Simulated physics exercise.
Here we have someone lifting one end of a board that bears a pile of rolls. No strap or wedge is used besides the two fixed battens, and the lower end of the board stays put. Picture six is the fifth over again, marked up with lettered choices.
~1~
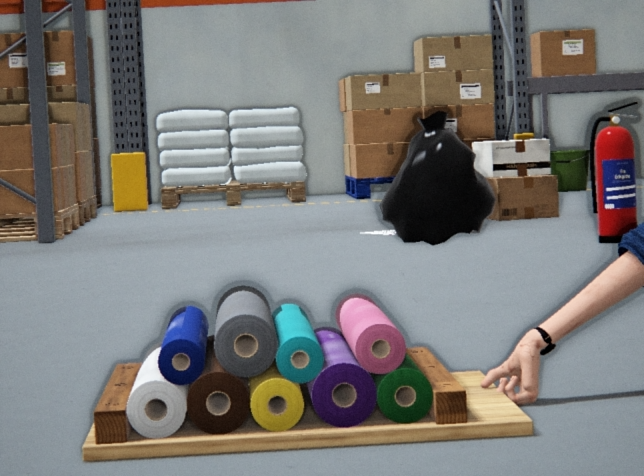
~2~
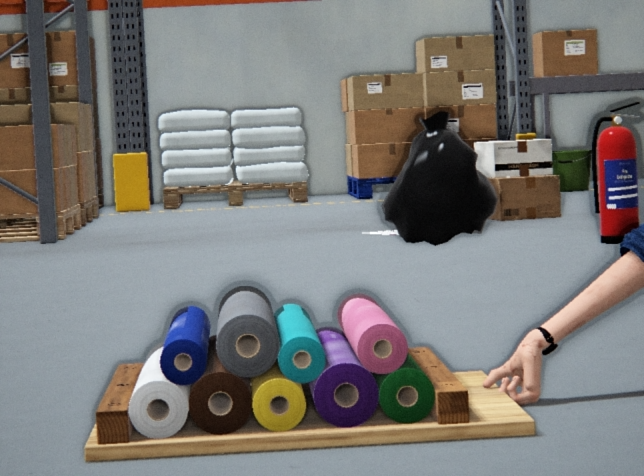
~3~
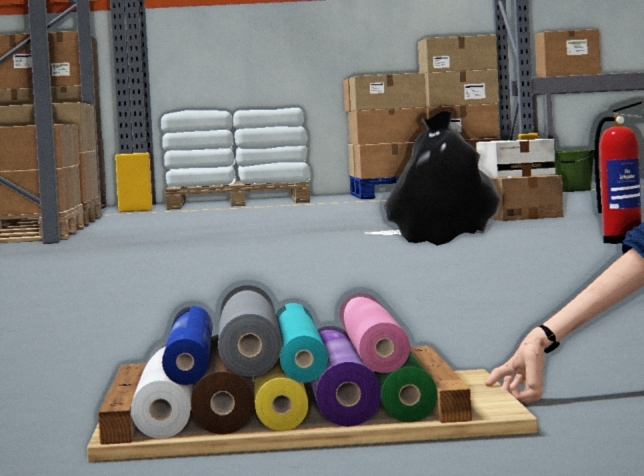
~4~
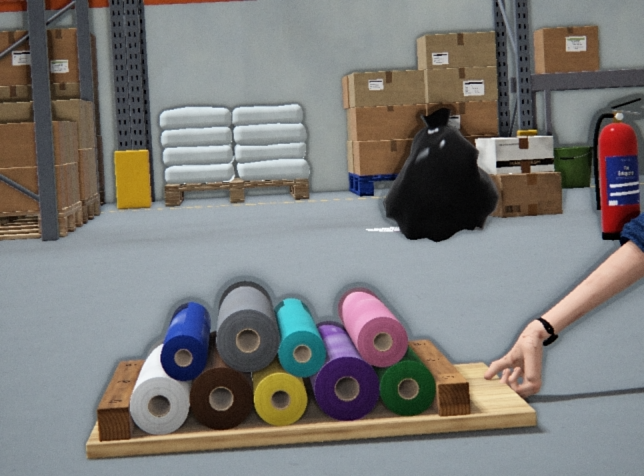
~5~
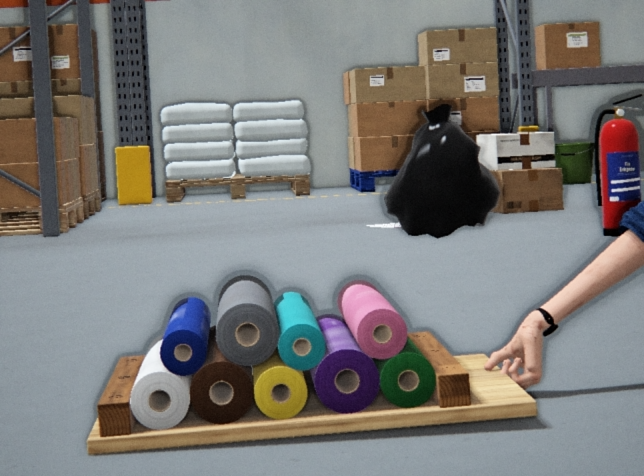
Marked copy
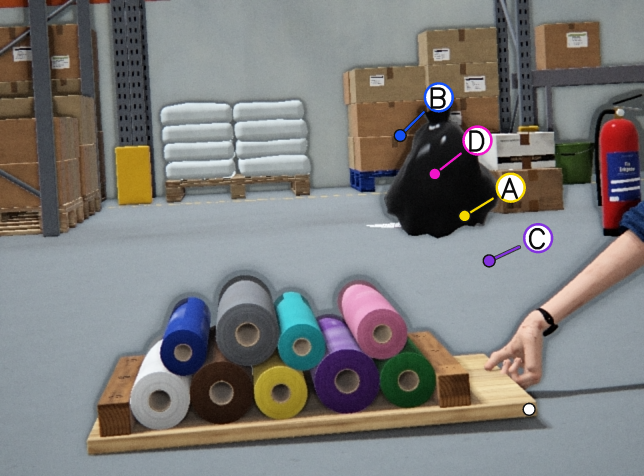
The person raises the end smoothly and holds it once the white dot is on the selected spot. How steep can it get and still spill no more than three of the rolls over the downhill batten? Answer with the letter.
The highest mark that will do is D.
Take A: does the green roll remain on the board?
Yes.
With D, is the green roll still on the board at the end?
Yes, with D.
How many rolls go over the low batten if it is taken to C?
It comes to none.
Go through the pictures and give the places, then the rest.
In the first frame, grey roll (246, 345); pink roll (380, 348); blue roll (181, 362).
In the second frame, blue roll (183, 362); board (303, 397).
In the third frame, board (305, 396); green roll (410, 395); pink roll (384, 347); turquoise roll (304, 359).
In the fourth frame, board (304, 391); white roll (160, 405); brown roll (221, 399).
In the fifth frame, board (305, 384); white roll (160, 401); brown roll (222, 393).
On the marked copy, A at (465, 216); B at (400, 136); C at (489, 261); D at (435, 174); the white dot at (529, 409).
Following D. Soon after the start, board at 19°.
Later, board at 35°.
In the end, board at 35°, three over the low batten (turquoise, grey, blue).
As for the rest, A three over the low batten (turquoise, grey, blue); B four over the low batten (turquoise, grey, pink, blue); C none over the low batten.
